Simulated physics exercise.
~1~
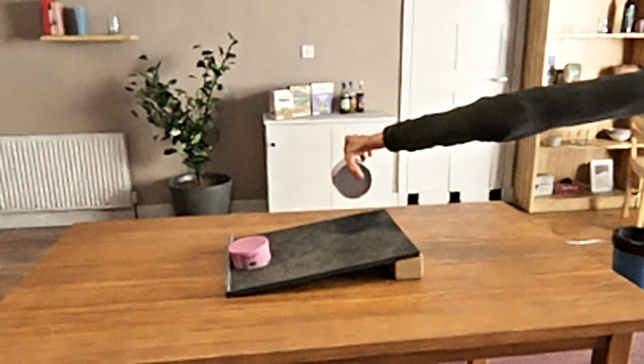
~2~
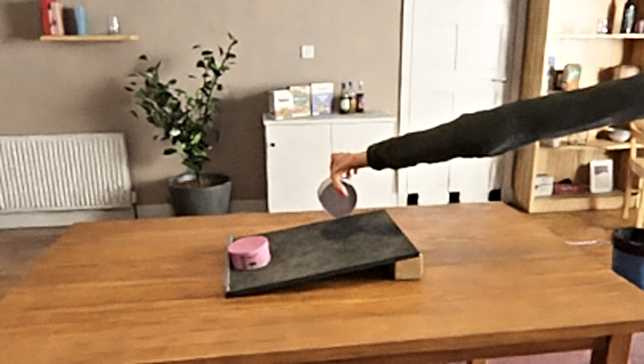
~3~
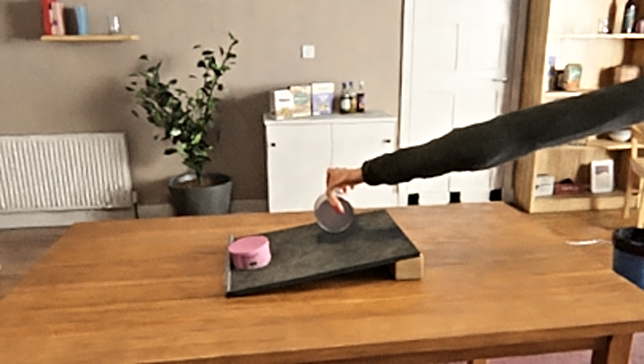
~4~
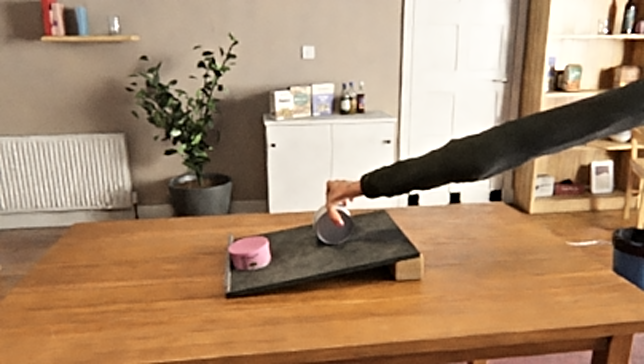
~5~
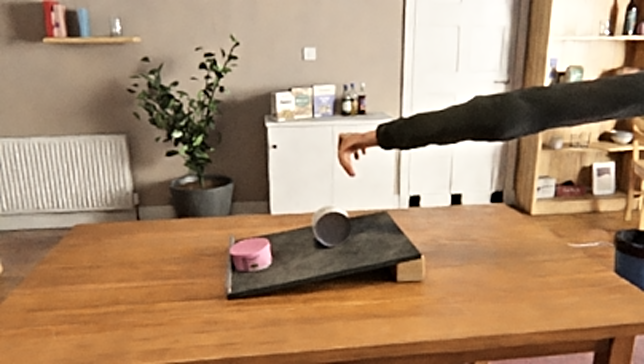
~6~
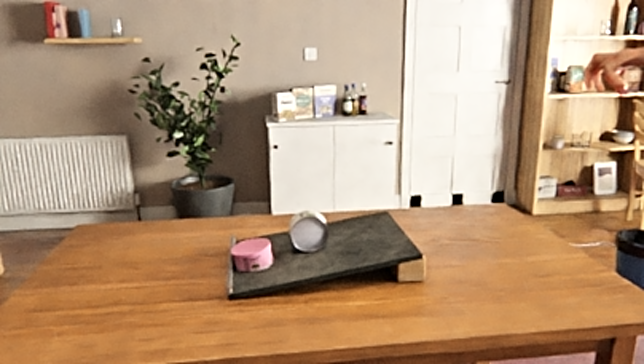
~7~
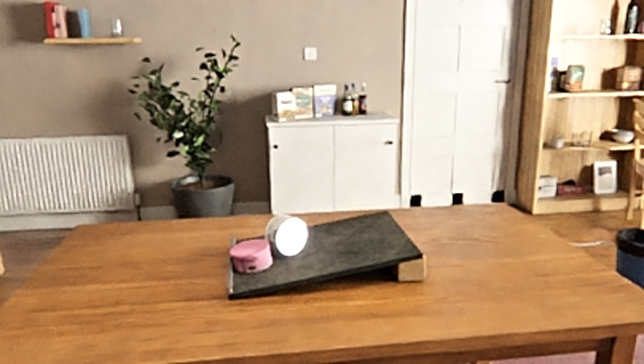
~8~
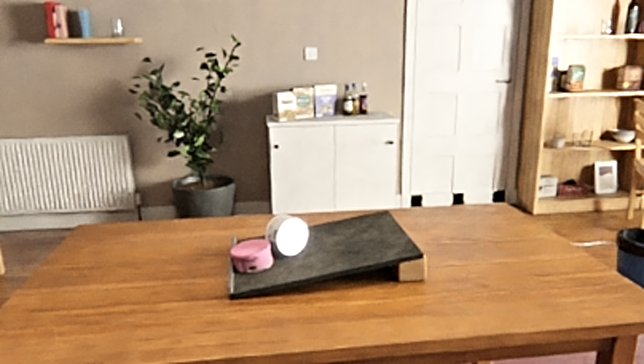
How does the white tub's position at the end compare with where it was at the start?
At the start the white tub was held in the air above the sloping board. By the end it was lower and further left, resting on the board beside the pink tub.
